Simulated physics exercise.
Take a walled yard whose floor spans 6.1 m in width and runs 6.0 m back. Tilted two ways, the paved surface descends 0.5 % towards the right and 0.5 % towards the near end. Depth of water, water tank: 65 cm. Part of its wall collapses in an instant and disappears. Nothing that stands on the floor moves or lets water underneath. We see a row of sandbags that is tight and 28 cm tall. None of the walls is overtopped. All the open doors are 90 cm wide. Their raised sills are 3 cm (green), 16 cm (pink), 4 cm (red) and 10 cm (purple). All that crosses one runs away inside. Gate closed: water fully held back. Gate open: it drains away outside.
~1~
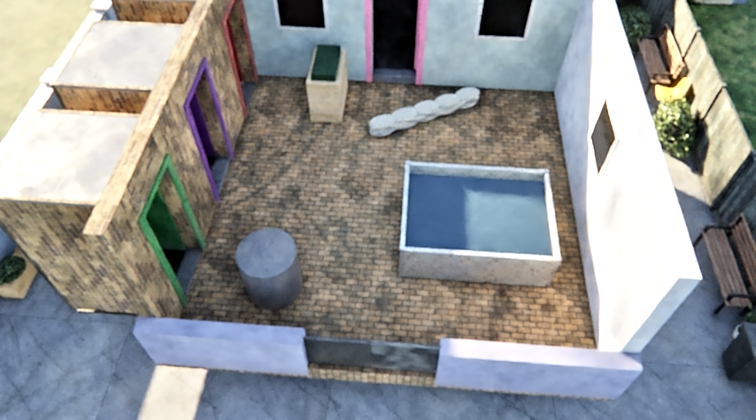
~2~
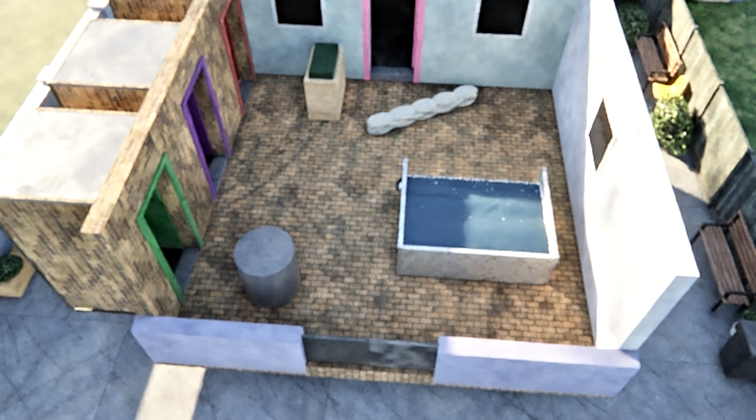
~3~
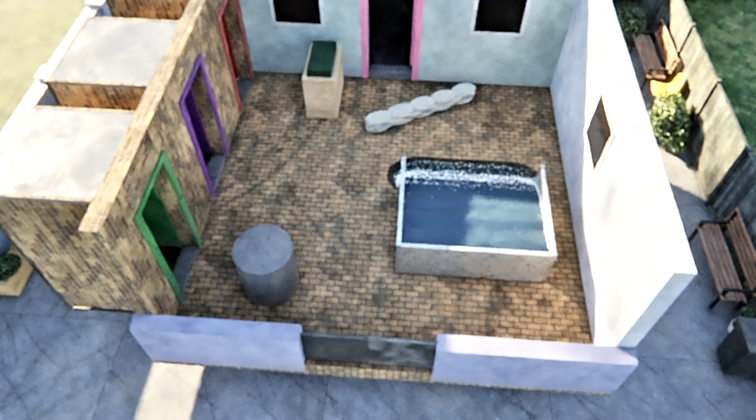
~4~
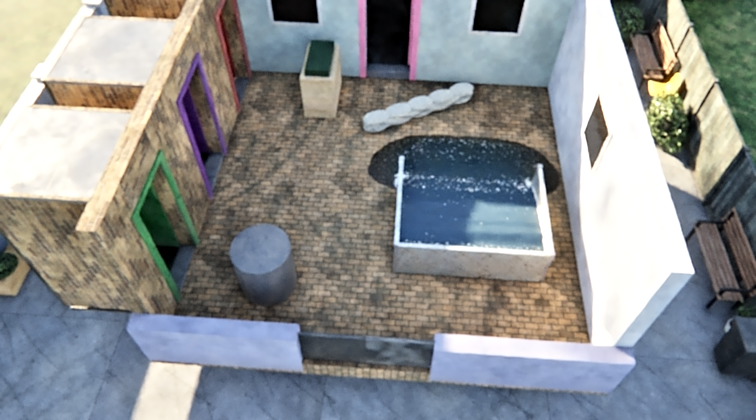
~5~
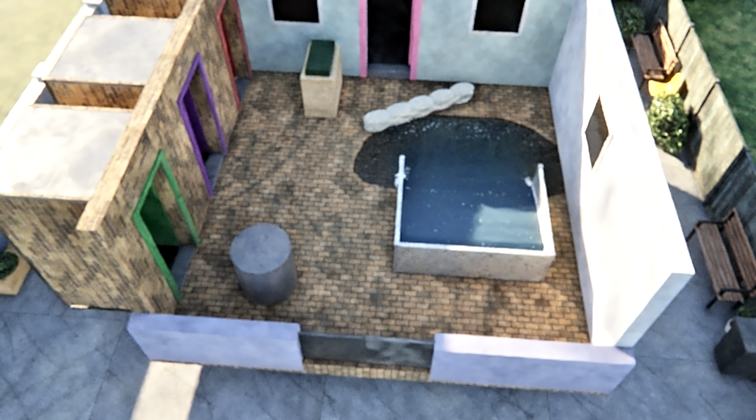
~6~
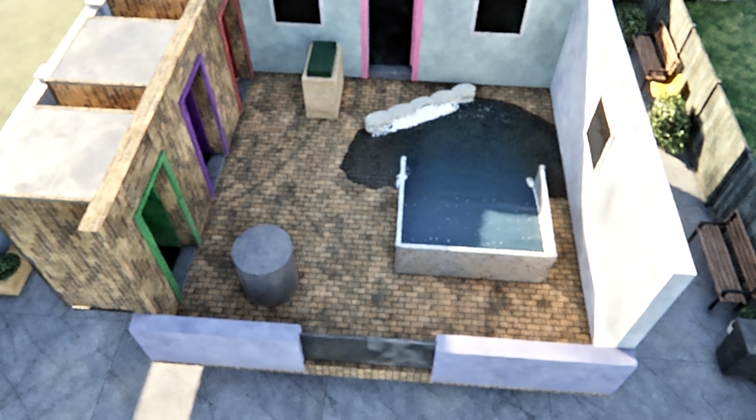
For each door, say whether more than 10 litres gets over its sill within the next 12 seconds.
Green door: Limit broken; pink door: Limit unbroken; red door: Limit broken; purple door: Limit unbroken.
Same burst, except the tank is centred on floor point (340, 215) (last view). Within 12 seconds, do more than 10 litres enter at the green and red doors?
Checking the limit: The green door is beyond it and the red door is beyond it.
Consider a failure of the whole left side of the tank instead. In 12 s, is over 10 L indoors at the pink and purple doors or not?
Pink door doesn't reach it, purple door surpasses it.
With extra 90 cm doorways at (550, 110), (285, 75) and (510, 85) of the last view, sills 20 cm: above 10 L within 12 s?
Result in order - more than that, not enough, more than that.
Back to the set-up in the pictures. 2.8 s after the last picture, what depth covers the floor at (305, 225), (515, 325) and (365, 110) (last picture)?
The depths come out at 2, 0 and 6 centimetres, in the order listed.
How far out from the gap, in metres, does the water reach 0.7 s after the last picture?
Roughly 3.4 m.
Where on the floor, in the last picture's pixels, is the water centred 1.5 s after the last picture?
Its balance point lies near (472, 152).
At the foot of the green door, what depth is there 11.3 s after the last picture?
Around 7.0 cm deep.
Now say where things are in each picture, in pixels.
Still water, 65 cm deep, in the water tank at (477, 211), in the first frame.
The front is at (399, 188), 1.2 m from the gap on the water tank's far side; 0.4 m2 of floor is under water; 65 cm left at the back of the water tank, in the second frame.
Water pours out on the water tank's far side and has run 1.3 m, to (395, 170); typically 11 cm deep outside, 65 cm at the water tank's back, in the third frame.
Water pours out on the water tank's far side and has run 1.7 m, to (381, 154); typically 10 cm deep outside, 58 cm at the water tank's back, in the fourth frame.
The front is at (384, 131), 2.0 m from the gap on the water tank's far side; 5.3 m2 of floor is under water; 55 cm left at the back of the water tank, in the fifth frame.
Water pours out on the water tank's far side and has run 2.5 m, to (512, 107); typically 8 cm deep outside, 54 cm at the water tank's back, in the sixth frame.
Then, 0.7 s after the last picture water covers 30 % of the floor and is deepest (45 cm) near (543, 89); green door not reached, pink door not reached, red door not reached, purple door not reached.
Then, 1.5 s after the last picture water covers 35 % of the floor and is deepest (48 cm) near (543, 89); green door not reached, pink door 6 cm at the sill, 0 L in, red door not reached, purple door not reached.
Then, 2.8 s after the last picture water covers 60 % of the floor and is deepest (26 cm) near (545, 101); green door not reached, pink door 5 cm at the sill, 0 L in, red door 3 cm at the sill, 0 L in, purple door 8 cm at the sill, 0 L in.
Then, 6.3 s after the last picture water covers 90 % of the floor and is deepest (16 cm) near (586, 369); green door 7 cm at the sill, 14 L in, pink door 4 cm at the sill, 0 L in, red door 3 cm at the sill, 19 L in, purple door 8 cm at the sill, 0 L in.
Then, 11.3 s after the last picture water covers 95 % of the floor and is deepest (10 cm) near (558, 183); green door 7 cm at the sill, 76 L in, pink door 7 cm at the sill, 0 L in, red door 4 cm at the sill, 19 L in, purple door 8 cm at the sill, 0 L in.
